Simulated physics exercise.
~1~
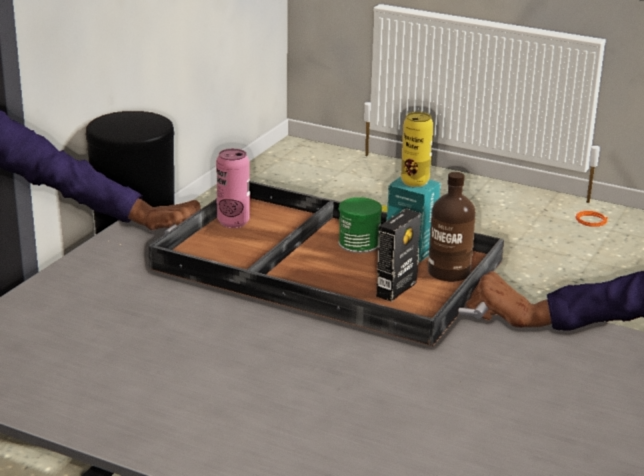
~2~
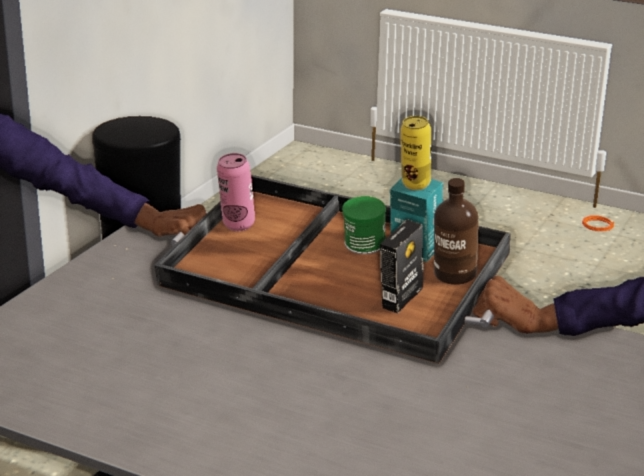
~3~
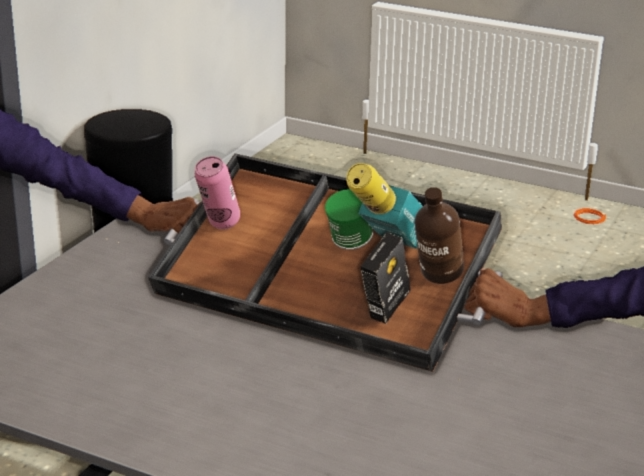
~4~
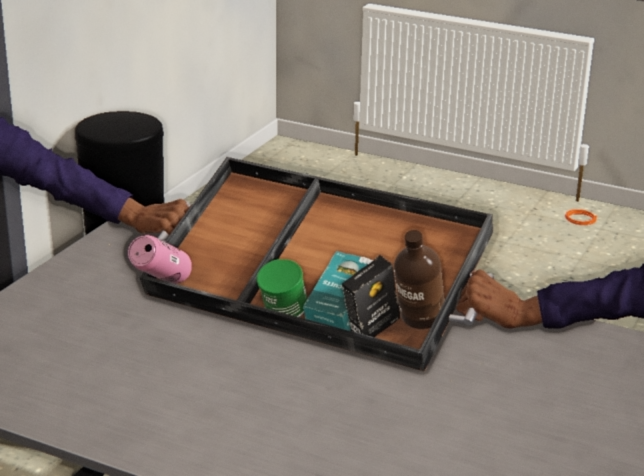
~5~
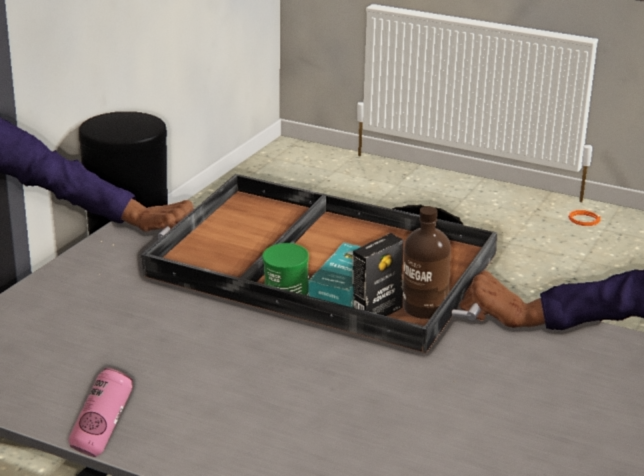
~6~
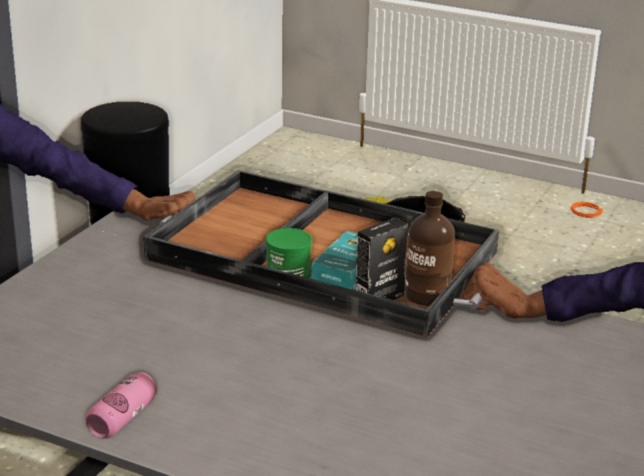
At first, two hands hold a black-rimmed tray above a grey table, with a pink can on the left and a green tin, black packet, brown vinegar bottle and turquoise carton on the right, a yellow can standing on the carton. The hands tip the near edge down, and the cans and carton lean. The yellow can drops from view as the carton topples and the items slide towards the near rim. The pink can tips over that rim and lands on the table. The hands bring the tray back towards level, leaving the carton on its side, the bottle upright and the pink can lying on the table.
